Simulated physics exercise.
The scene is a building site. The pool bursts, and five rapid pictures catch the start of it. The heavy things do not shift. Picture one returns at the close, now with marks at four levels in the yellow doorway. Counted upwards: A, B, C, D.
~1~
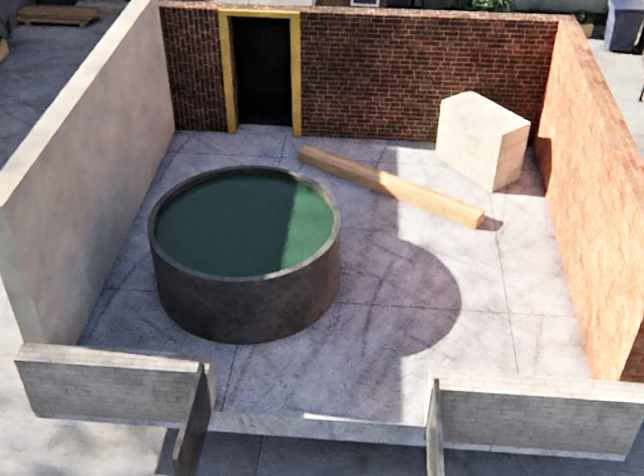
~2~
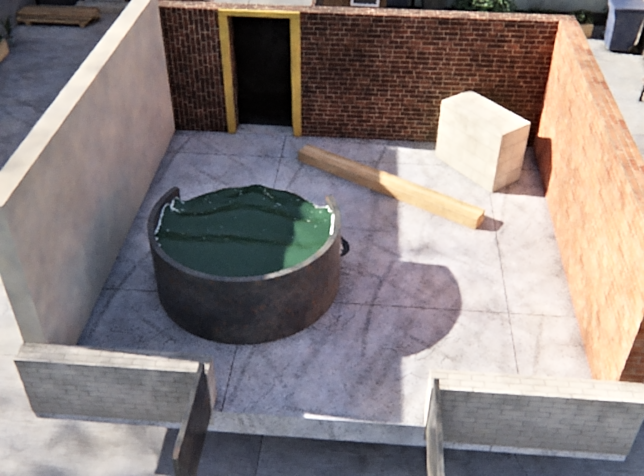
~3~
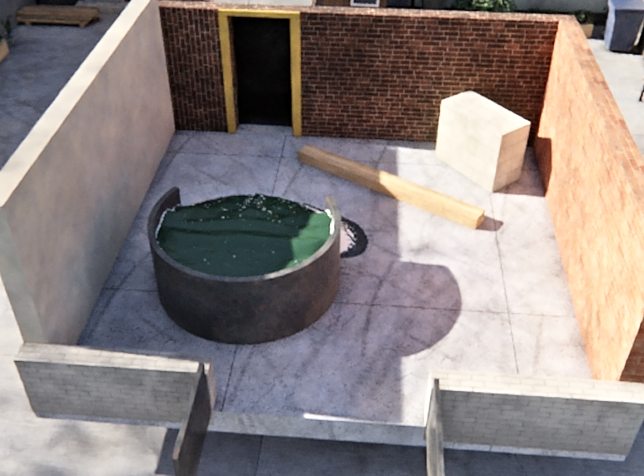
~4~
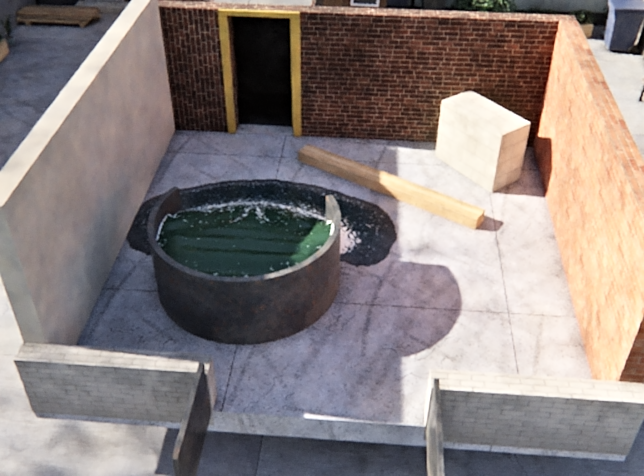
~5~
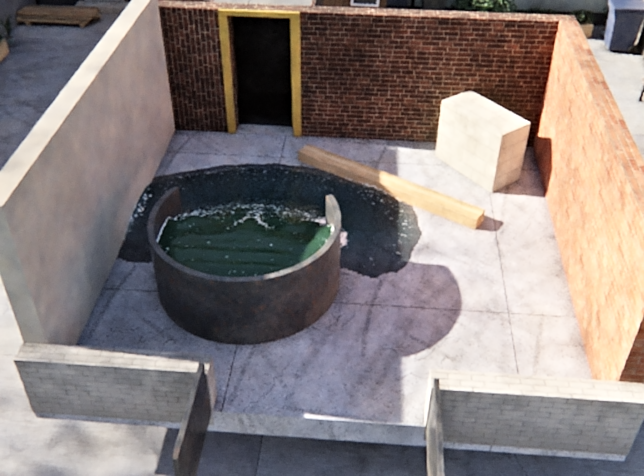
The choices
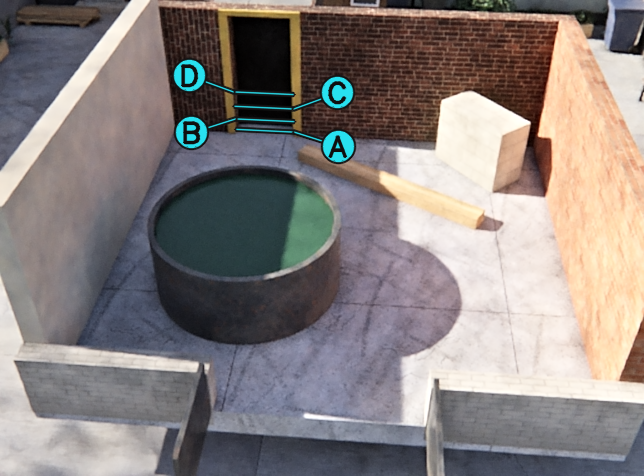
At first, green water lies still in a round, dark-walled pool in a walled yard, near a yellow doorway, a wooden beam and a pale block. Then the far side of the wall is gone, and the water churns with white flecks. Dark water spreads behind the pool to both sides, reaching the beam.
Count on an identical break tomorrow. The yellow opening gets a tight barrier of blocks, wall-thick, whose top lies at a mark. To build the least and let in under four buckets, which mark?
C will do.
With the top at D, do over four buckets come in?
No, not at all.
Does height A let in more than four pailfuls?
Yes.
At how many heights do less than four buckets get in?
Two.
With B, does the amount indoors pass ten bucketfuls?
Yes, clearly.
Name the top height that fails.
It is B.
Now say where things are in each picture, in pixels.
Water in the pool at rest, its middle at (245, 223); foot of the yellow doorway at (265, 134); open gate at (320, 358).
Water covers 3 % of the ground, its front hidden from here.
Water covers 7 % of the ground and shows as far out as (358, 235).
Water covers 15 % of the ground and shows as far out as (134, 220).
Water covers 24 % of the ground and shows as far out as (414, 230).
On the marked copy, A at (265, 130); B at (264, 120); C at (264, 107); D at (263, 93); from the bottom up A, B, C, D.
Choosing A, dozens of bucketfuls pour in.
Choosing B, some 15 bucketfuls get in.
Choosing C, a bucket or two gets in.
Choosing D, nothing gets over.
